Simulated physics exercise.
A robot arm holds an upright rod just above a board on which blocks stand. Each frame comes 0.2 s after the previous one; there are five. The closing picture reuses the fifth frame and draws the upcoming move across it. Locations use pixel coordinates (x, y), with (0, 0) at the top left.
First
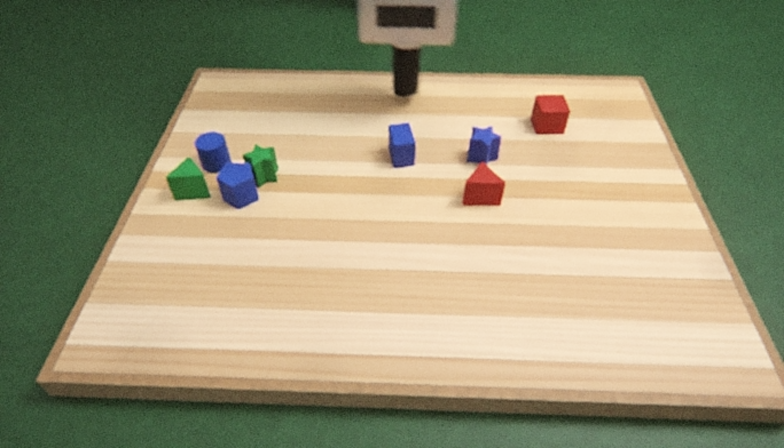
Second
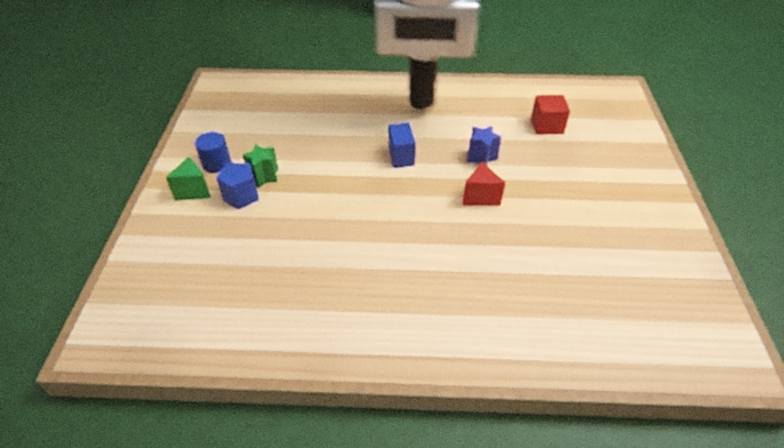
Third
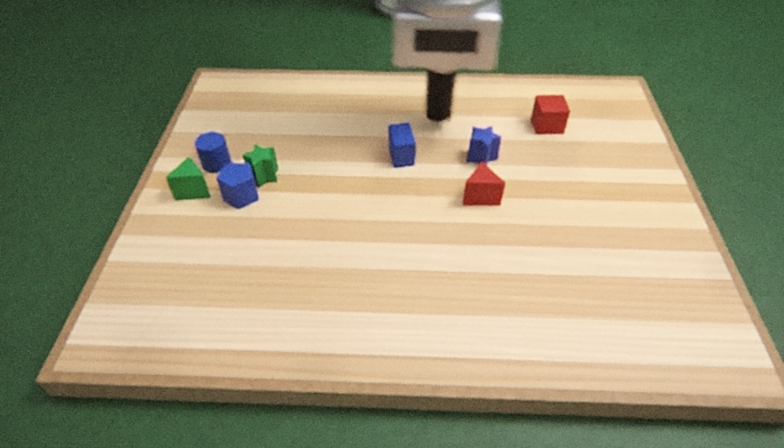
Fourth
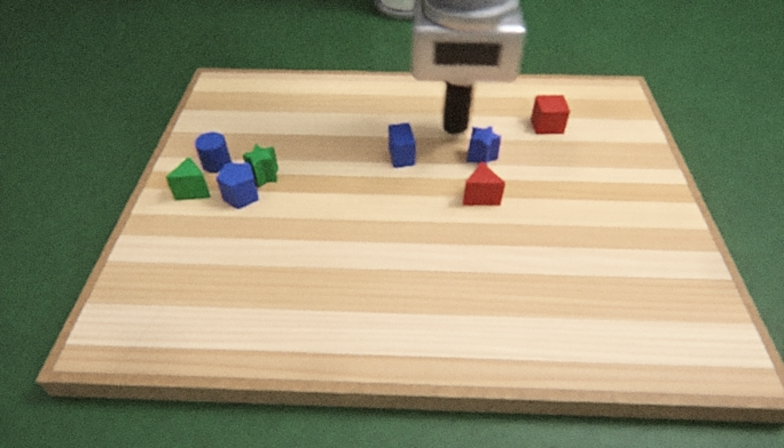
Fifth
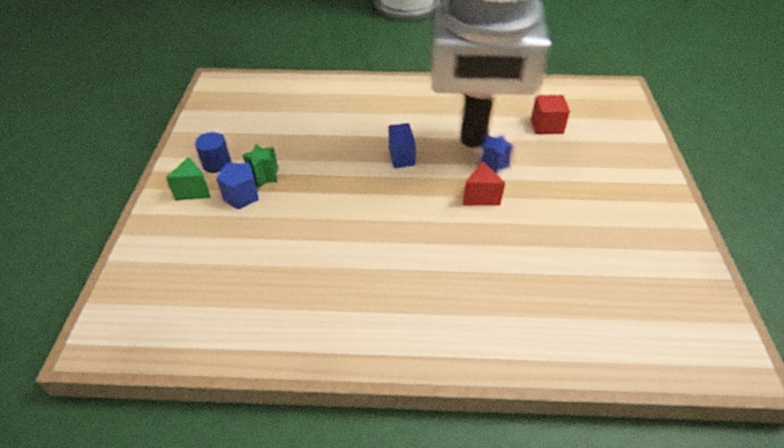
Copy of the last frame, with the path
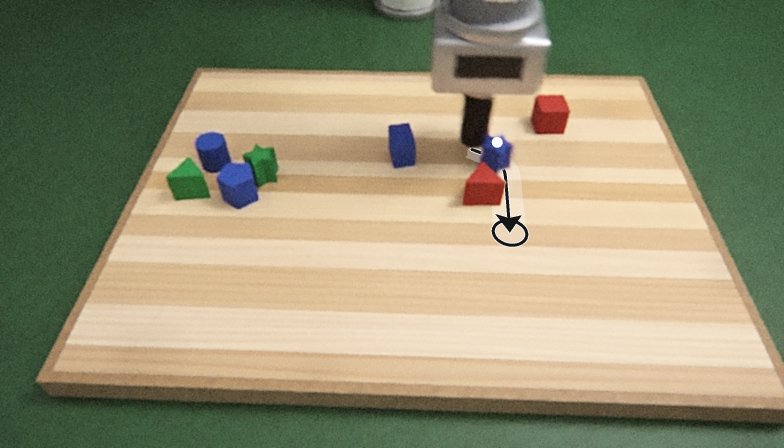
In the video, a robot arm with a dark upright rod moves right and toward the viewer above a striped wooden board of red, green and blue blocks, and the blue star-shaped block shifts slightly right.
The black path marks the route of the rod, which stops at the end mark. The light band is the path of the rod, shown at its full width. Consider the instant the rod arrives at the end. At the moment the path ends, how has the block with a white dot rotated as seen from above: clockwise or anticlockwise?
In a top view, it turns counterclockwise.
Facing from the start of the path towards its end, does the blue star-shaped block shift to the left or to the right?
Its sideways move is to the left.
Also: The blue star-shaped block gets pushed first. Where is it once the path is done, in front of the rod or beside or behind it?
I think the rod loses the blue star-shaped block somewhere along the way.
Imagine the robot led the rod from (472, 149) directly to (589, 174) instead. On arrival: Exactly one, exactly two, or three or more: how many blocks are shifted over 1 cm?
I'd put the number at one.
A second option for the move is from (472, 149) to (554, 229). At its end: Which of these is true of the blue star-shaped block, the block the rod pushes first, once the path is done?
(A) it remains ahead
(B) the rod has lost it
My pick is B.
Drawn move, from (472, 149) by way of (503, 169) and (507, 199) to (510, 233); the dot is on the blue star-shaped block.
What follows on the original path. One third of the way, rod at (505, 159); blue star-shaped block at (527, 166), turned 25° clockwise.
Two thirds of the way, rod at (510, 190); red triangle at (484, 178), turned 20° clockwise; blue star-shaped block at (543, 187), turned 40° anticlockwise.
At the end, rod at (512, 222); blue oblong block still; red triangle at (484, 180), turned 35° clockwise; blue star-shaped block at (544, 194), turned 90° anticlockwise.
